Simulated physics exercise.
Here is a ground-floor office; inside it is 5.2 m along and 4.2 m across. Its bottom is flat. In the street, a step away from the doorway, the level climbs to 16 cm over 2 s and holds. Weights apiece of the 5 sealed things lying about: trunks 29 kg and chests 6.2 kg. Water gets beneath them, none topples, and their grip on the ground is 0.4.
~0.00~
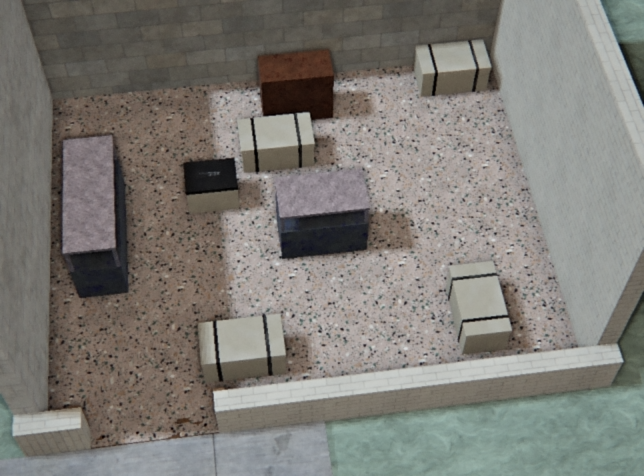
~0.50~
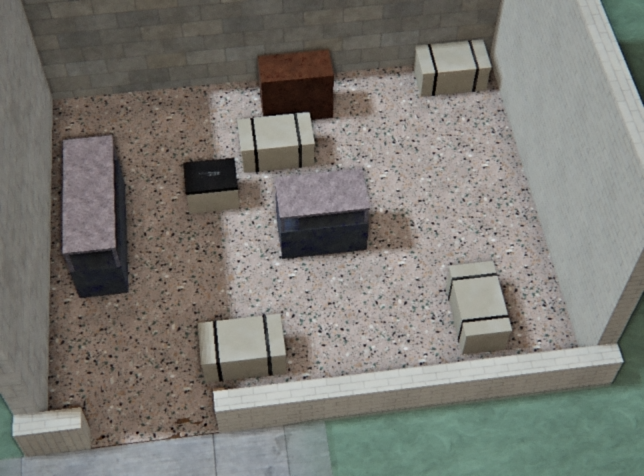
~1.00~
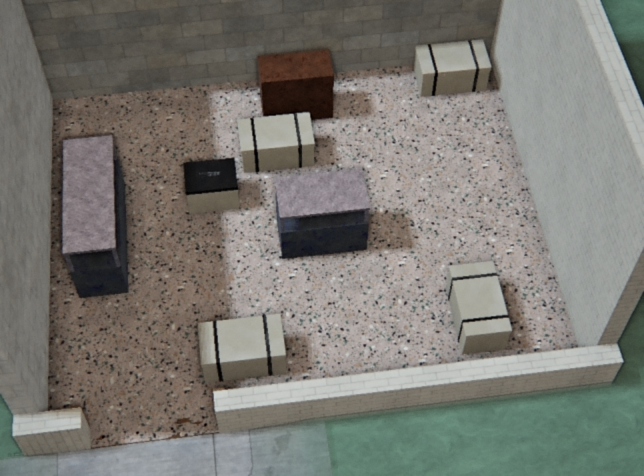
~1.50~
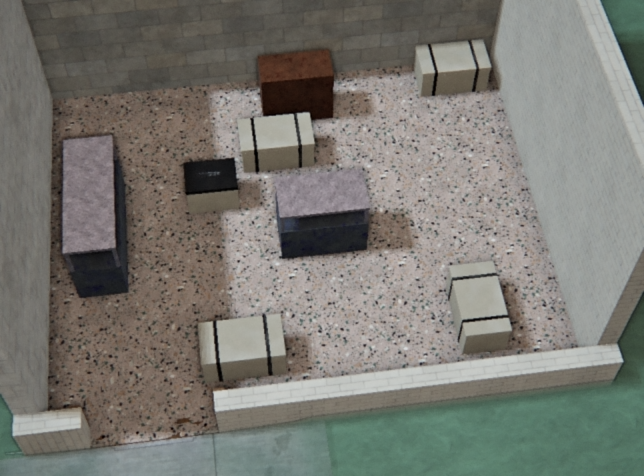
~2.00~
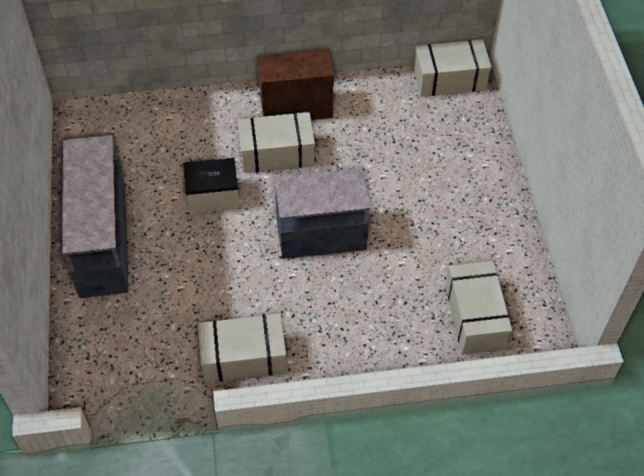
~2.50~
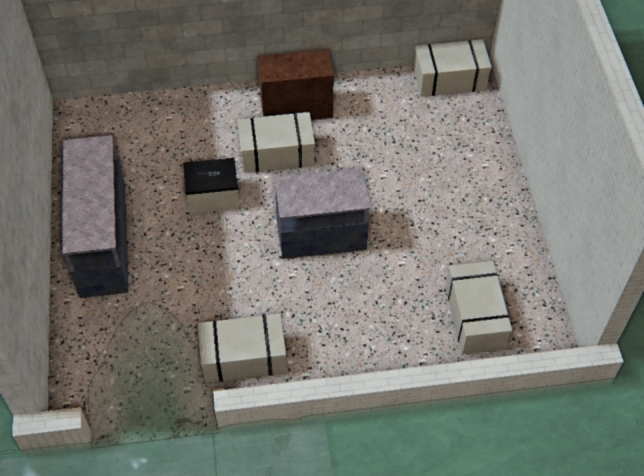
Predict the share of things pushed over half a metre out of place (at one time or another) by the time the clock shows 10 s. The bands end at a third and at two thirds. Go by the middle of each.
It is under a third.
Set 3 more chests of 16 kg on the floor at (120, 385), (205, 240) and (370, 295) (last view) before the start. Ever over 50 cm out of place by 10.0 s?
In that order: More, more, less.
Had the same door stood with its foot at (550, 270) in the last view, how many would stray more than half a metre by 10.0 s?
Then 1.
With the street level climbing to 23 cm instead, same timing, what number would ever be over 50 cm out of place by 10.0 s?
In that case 2 of them.
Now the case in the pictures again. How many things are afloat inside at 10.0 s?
I count 1.
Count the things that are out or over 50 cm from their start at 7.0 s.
I count 1.
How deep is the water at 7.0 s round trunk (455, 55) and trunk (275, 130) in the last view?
Roughly 0 and 3 cm.
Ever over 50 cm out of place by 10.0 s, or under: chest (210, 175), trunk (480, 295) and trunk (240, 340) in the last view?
In that order: Over, under, short of it.
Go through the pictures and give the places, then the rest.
The first frame shows a trunk at (276, 131), on the bottom; a chest at (210, 175) rests on the ground; water covers 0.0 m2; 0 of 5 have shifted.
The second frame shows a trunk at (276, 131) rests on the ground; a chest at (210, 175), on the bottom; water covers 0.0 m2; 0 of 5 have shifted.
The third frame shows a trunk at (276, 131), on the bottom; a chest at (210, 175), on the bottom; water covers 0.0 m2; 0 of 5 have shifted.
The fourth frame shows a trunk at (276, 131) rests on the ground; a chest at (210, 175), on the bottom; water covers 0.0 m2; 0 of 5 have shifted.
The fifth frame shows a trunk at (276, 131) rests on the ground; a chest at (210, 175) rests on the ground; water covers 0.3 m2; 0 of 5 have shifted.
The sixth frame shows a trunk at (276, 131) rests on the ground; a chest at (210, 175), on the bottom; water covers 1.1 m2; 0 of 5 have shifted.
After 3.5 s 0 of 5 are over 50 cm from their spots; 0 afloat.
After 4.5 s 0 of 5 are over 50 cm from their spots; 0 afloat.
After 7.0 s 1 of 5 are over 50 cm from their spots; 1 afloat.
After 10.0 s 1 of 5 are over 50 cm from their spots, and 1 have been at some point; 1 afloat.
